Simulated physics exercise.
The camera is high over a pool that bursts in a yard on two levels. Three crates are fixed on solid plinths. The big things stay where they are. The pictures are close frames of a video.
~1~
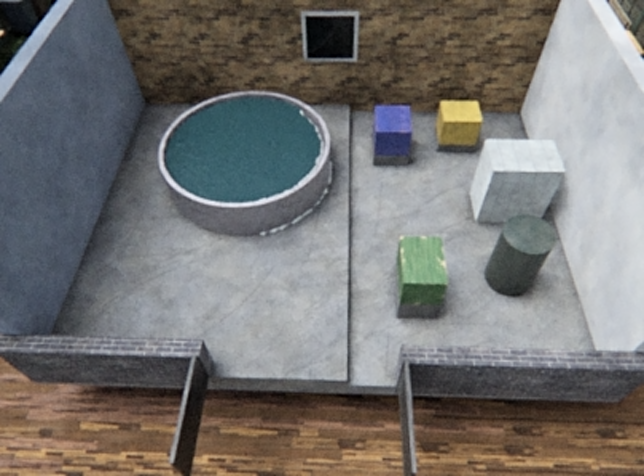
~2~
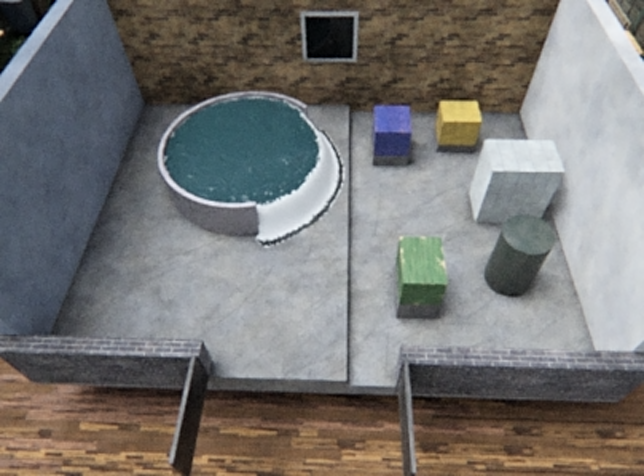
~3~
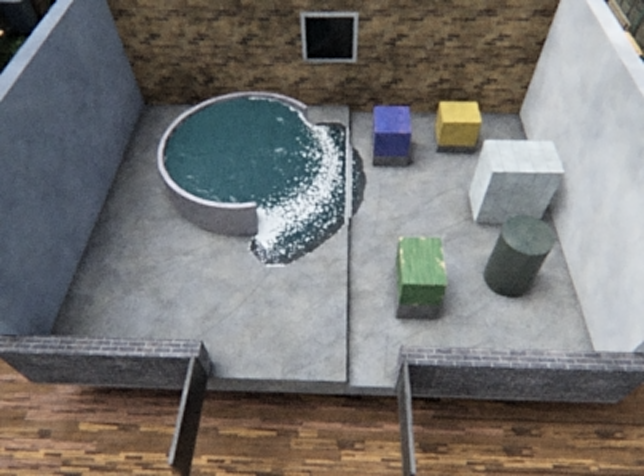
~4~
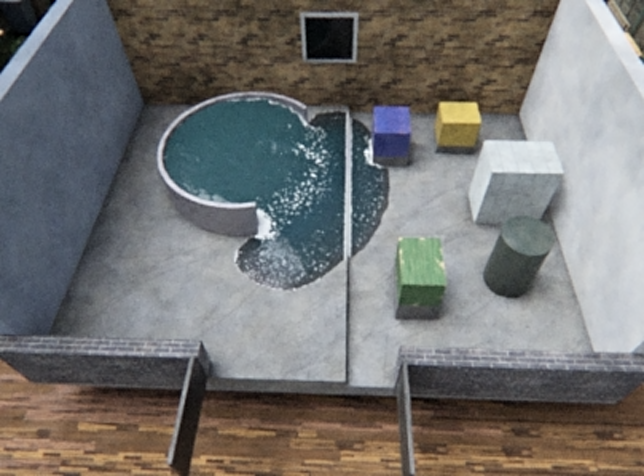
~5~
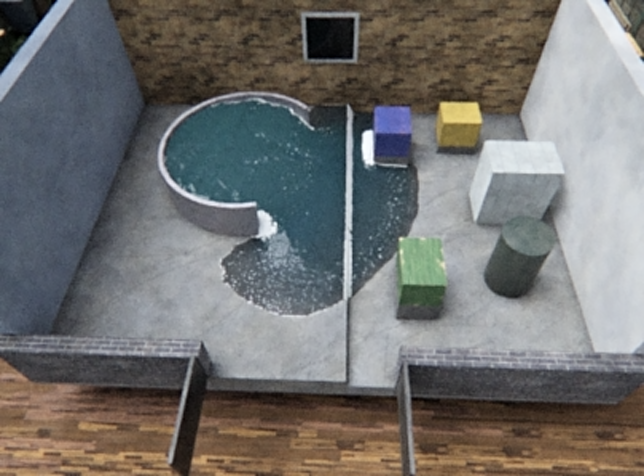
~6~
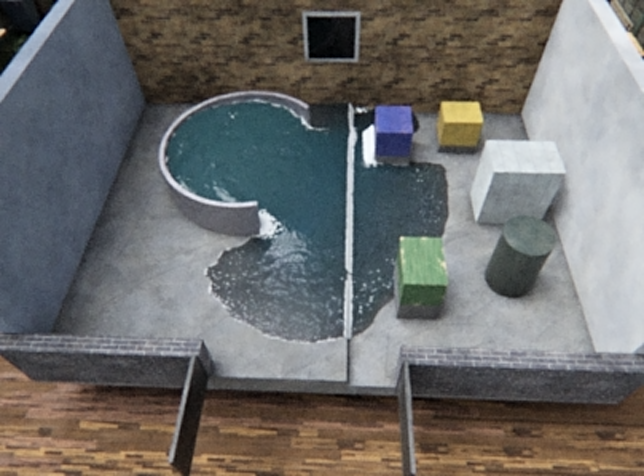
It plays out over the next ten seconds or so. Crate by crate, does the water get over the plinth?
The blue crate gets wet; the green crate stays dry; the yellow crate gets wet.
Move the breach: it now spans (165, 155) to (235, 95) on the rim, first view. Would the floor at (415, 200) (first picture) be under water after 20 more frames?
Answer: Clear.
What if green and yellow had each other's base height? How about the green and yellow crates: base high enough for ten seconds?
One by one: Green crate gets wet; yellow crate is safe.
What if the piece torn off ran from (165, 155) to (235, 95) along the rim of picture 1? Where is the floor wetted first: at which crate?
First comes the blue crate.
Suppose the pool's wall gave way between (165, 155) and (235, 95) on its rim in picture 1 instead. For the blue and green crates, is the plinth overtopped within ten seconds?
Then: The blue one escapes it, the green one keeps dry.
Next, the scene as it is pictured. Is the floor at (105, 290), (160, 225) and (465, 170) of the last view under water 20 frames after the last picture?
One after the other: No water, clear, covered.
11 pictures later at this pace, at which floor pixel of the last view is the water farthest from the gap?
Around (594, 376).
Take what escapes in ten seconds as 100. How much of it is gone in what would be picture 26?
Roughly 35 per cent.
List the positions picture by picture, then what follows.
Still water in the round tank at (246, 147), in the first frame.
The front is at a hidden place, out from the gap at (322, 180), in the second frame.
Water pours out at (322, 182) and has run to (266, 260), in the third frame.
Water pours out at (322, 183) and has run to (270, 283), in the fourth frame.
The front is at (369, 113), out from the gap at (322, 184), in the fifth frame.
Water pours out at (323, 183) and has run to (286, 333), in the sixth frame.
A moment on, water covers 50 % of the floor; the blue crate water round its plinth, the green crate water round its plinth, the yellow crate water round its plinth.
Next, water covers 55 % of the floor; the blue crate water round its plinth, the green crate water round its plinth, the yellow crate water round its plinth.
Then, water covers 60 % of the floor; the blue crate water round its plinth, the green crate water round its plinth, the yellow crate water round its plinth.
Later, water covers 60 % of the floor; the blue crate water round its plinth, the green crate water round its plinth, the yellow crate water round its plinth.
In the end, water covers 60 % of the floor; the blue crate was topped, the green crate stayed above the water, the yellow crate was topped.
